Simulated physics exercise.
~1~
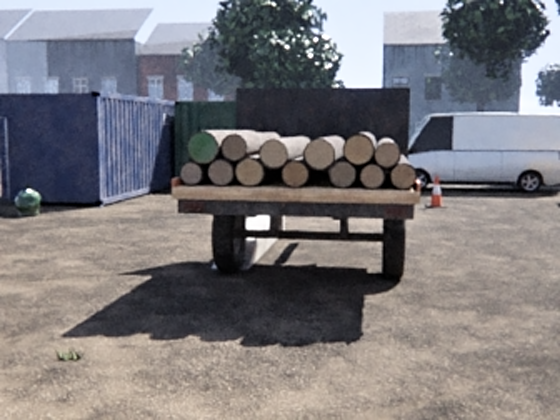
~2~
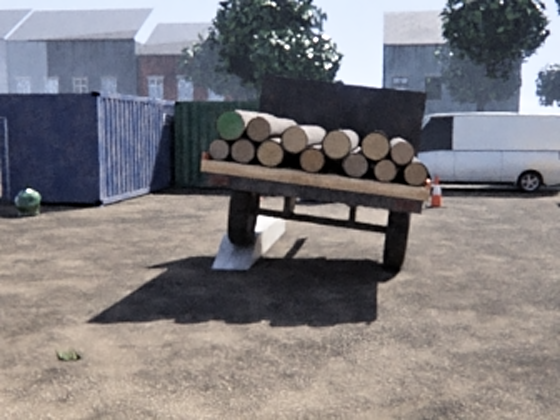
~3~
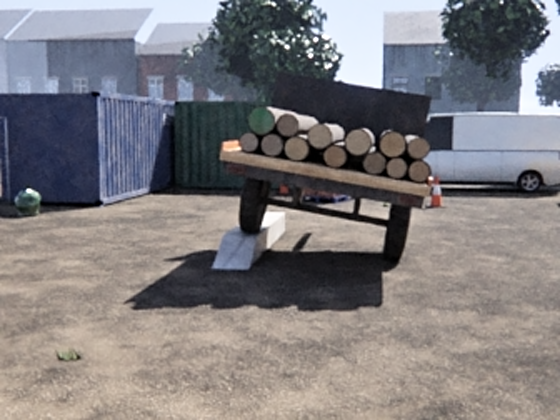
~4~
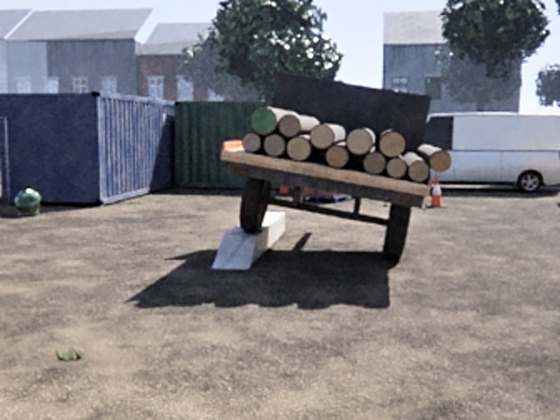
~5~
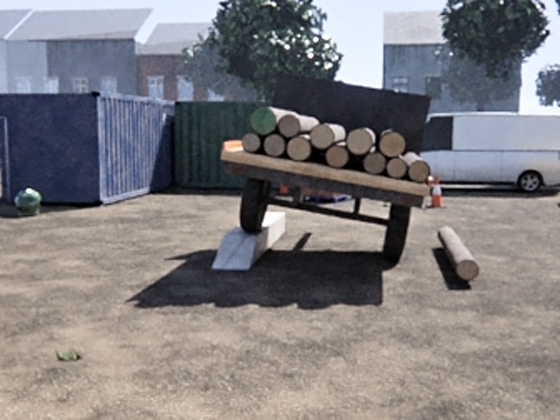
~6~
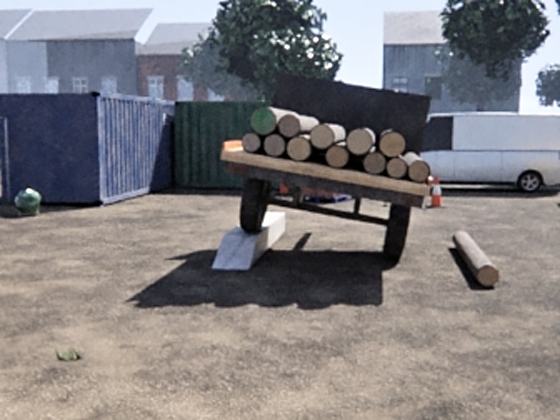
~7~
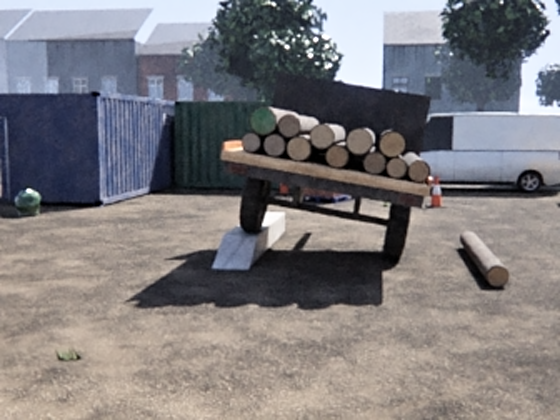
In the video, a flatbed trailer loaded with loose logs, one marked green, moves until its left wheel climbs a raised slab, tilting the deck to the right. One log drops off the right side and rolls a little way across the ground, while the green one stays aboard.
